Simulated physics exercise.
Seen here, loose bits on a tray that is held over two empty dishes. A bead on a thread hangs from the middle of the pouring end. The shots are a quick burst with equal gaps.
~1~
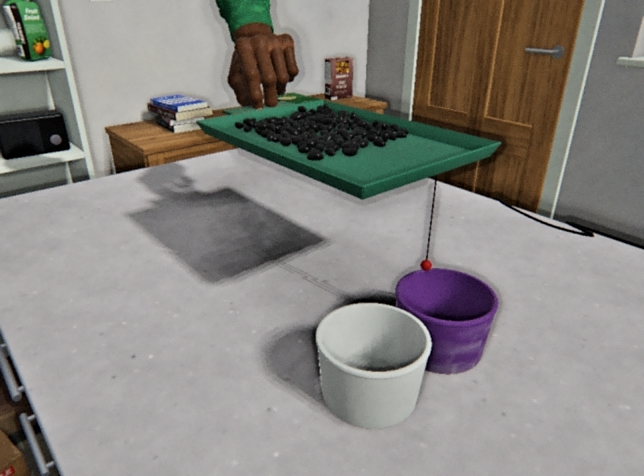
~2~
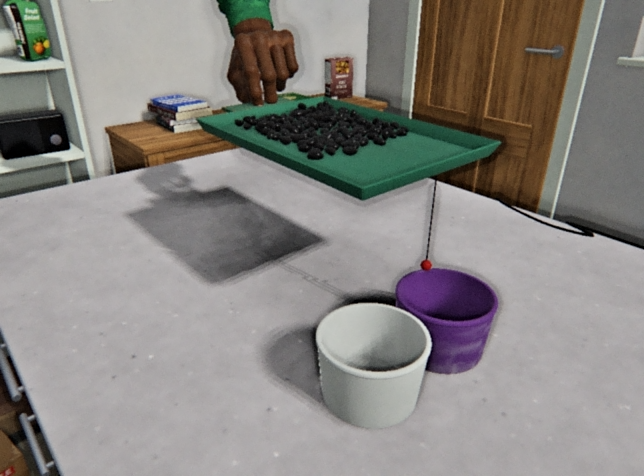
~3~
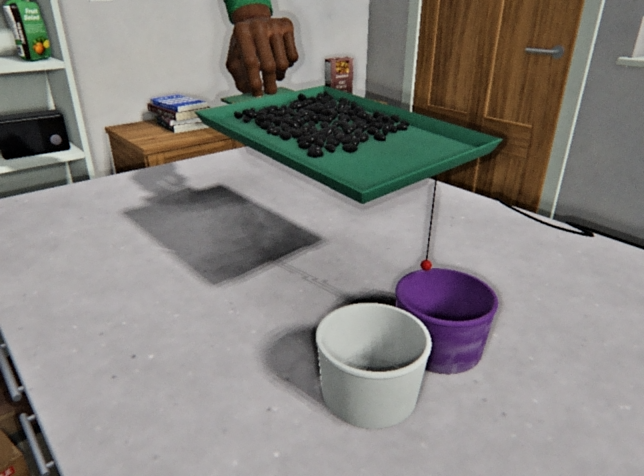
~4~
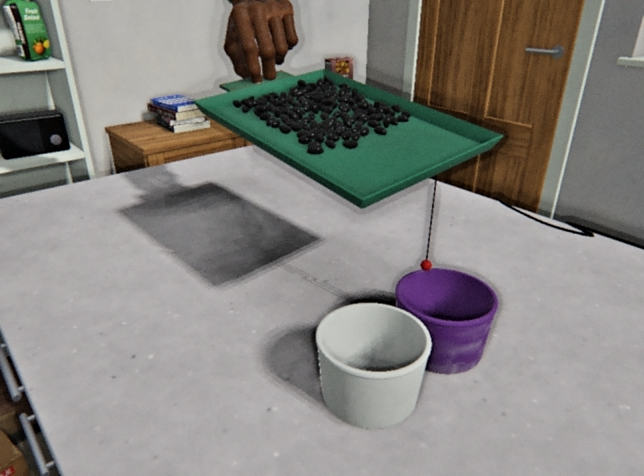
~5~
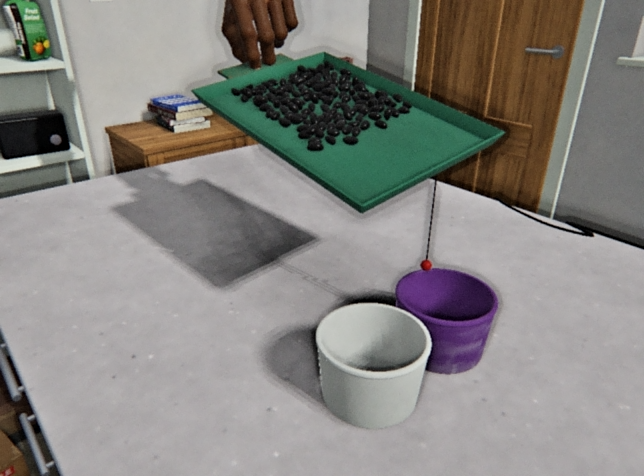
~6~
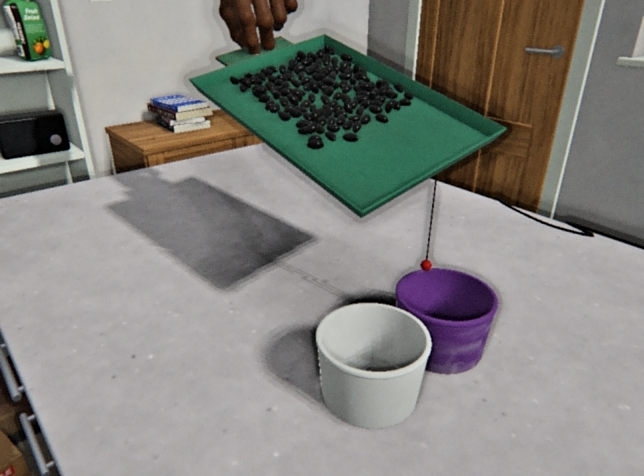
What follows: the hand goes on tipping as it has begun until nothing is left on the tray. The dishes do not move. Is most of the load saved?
Caught overall: Over half.
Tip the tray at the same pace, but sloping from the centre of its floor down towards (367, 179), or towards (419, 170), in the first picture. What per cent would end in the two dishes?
In turn 80 and 40 in a hundred.
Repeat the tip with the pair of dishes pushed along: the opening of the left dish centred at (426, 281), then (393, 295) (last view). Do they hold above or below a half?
At the first place under half, at the second the smaller part.
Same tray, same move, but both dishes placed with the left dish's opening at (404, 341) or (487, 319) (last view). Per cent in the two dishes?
First some 40, then 0 per cent.
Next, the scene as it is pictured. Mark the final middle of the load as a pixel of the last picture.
Near (366, 381).
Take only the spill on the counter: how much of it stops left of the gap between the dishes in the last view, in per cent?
Roughly 80 in a hundred.
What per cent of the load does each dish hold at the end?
Left dish near 70 in a hundred; right dish near 0.
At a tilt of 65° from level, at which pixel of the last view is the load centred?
Roughly at (363, 258).
Shortly afterwards, tray tipped steeply; near a third on the tray; near a third in the left dish; a little outside both; near a quarter in the air.
Next, tray tipped past a quarter turn; near two thirds in the left dish; a little in the right dish; near a quarter outside both.
Some moments later, tray tipped past a quarter turn; near two thirds in the left dish; a little in the right dish; near a quarter outside both.
In the end, tray tipped past a quarter turn; near two thirds in the left dish; a little in the right dish; near a quarter outside both.
